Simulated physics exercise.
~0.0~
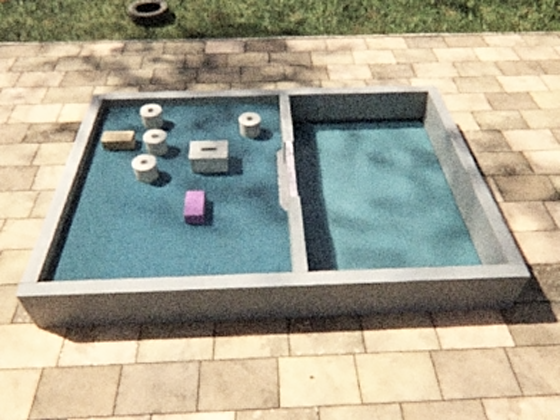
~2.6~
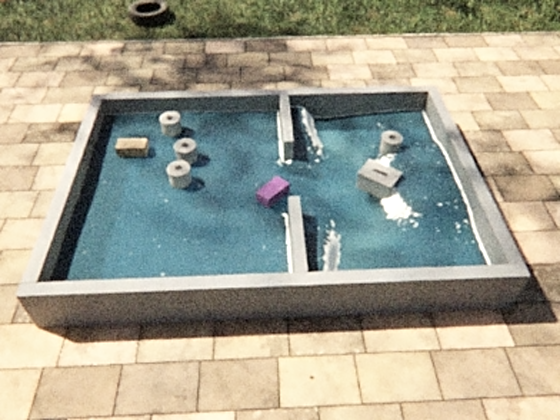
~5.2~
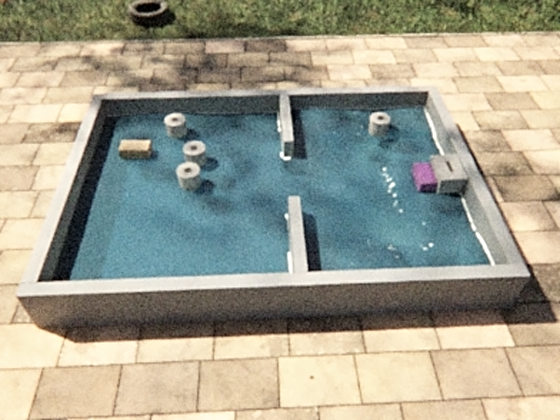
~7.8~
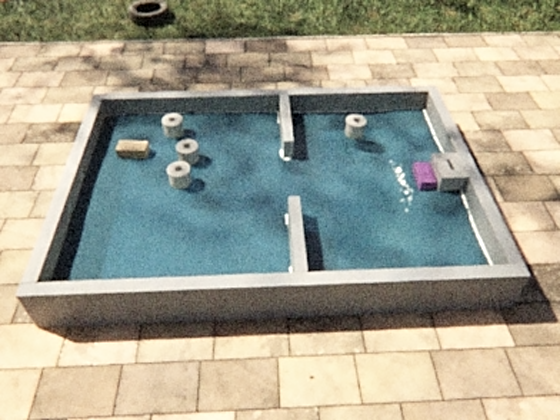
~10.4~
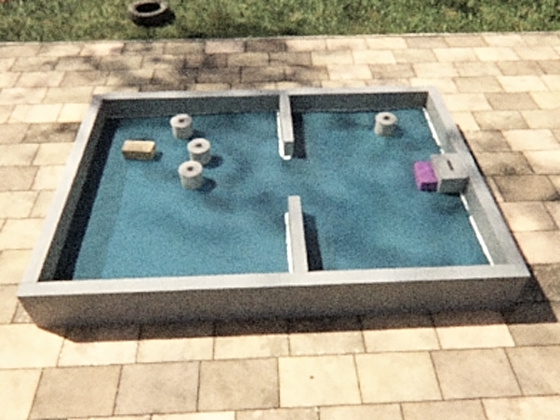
Water rushes from the left side of a walled basin through a gap opened in its divider, carrying a grey block, a purple block and one pale cylinder into the right side, where the two blocks settle together by the far wall while the cylinder drifts and the others stay left.
